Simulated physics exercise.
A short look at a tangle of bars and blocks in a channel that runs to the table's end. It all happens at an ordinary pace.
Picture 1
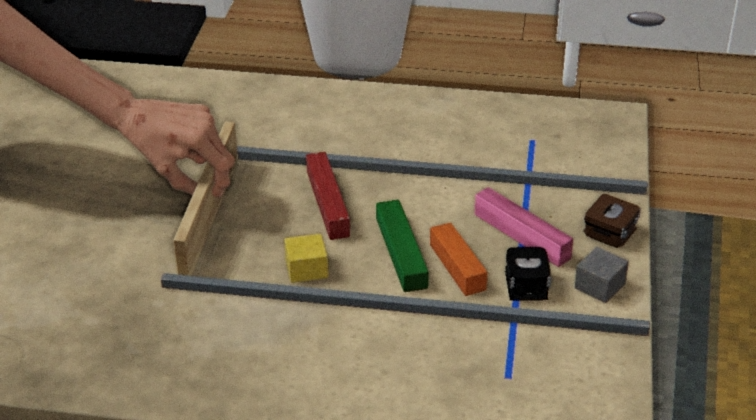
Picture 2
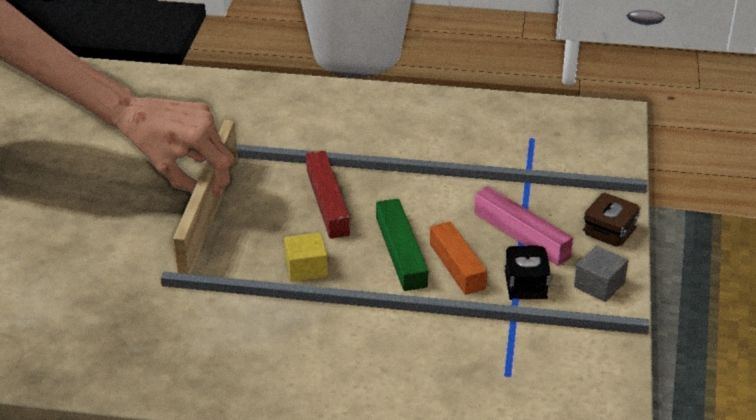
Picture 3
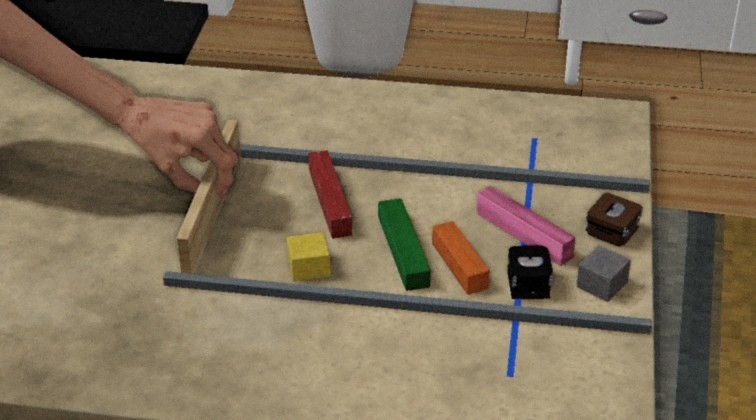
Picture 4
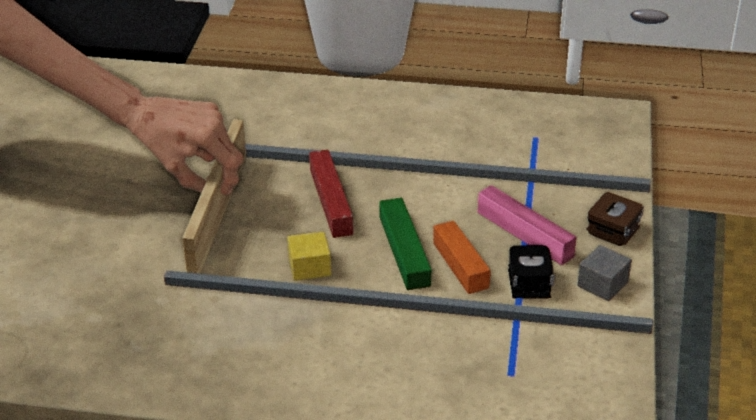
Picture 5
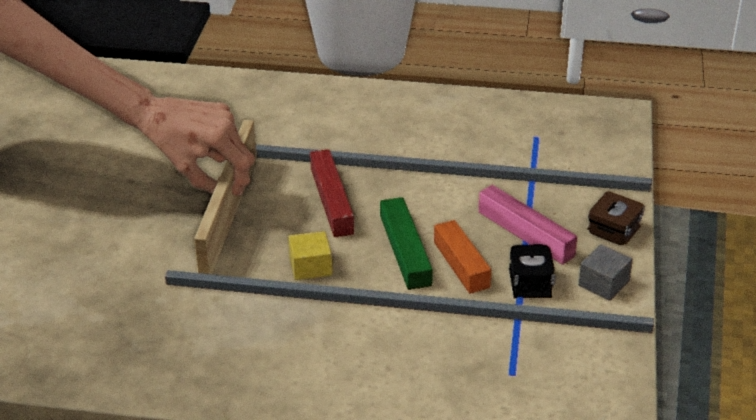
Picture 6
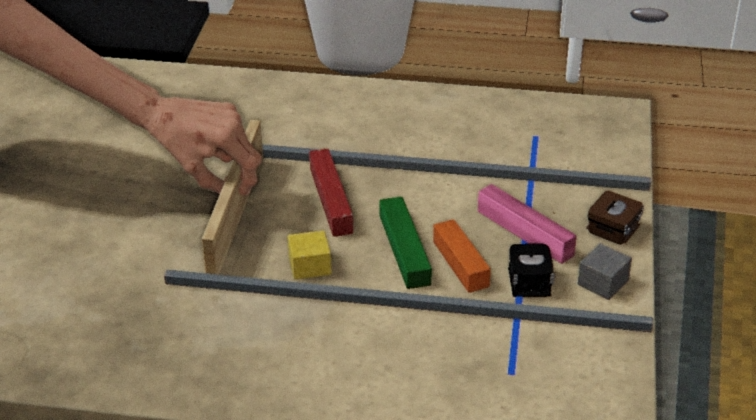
In this clip, a hand holds a wooden board upright at the left of a railed channel and slides it slightly rightward, while the coloured bars, blocks and two small cases near a blue line stay essentially still.
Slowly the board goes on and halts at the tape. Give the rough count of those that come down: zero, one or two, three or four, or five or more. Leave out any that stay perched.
Outcome: The number that fall off is one or two.
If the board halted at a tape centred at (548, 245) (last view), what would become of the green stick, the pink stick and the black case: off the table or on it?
The green stick holds on; the pink stick holds on; the black case falls.
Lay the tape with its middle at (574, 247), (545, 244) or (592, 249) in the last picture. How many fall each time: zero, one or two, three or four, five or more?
The falls would be three to four; either one or two; 5 or more.
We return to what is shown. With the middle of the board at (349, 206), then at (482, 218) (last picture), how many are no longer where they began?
2 and 7.
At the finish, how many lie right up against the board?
The number is 2.
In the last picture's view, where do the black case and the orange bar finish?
First (634, 276), then (596, 266).
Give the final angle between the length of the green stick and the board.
About 10°.
Early on, none off yet; brown case at rest near (614, 219); grey block at rest near (605, 271); black case at rest near (531, 270).
A while later, none off yet; brown case at rest near (614, 219); grey block at rest near (605, 271); black case moving near (541, 271).
Finally, the number that fall off is one or two; lost, grey block.
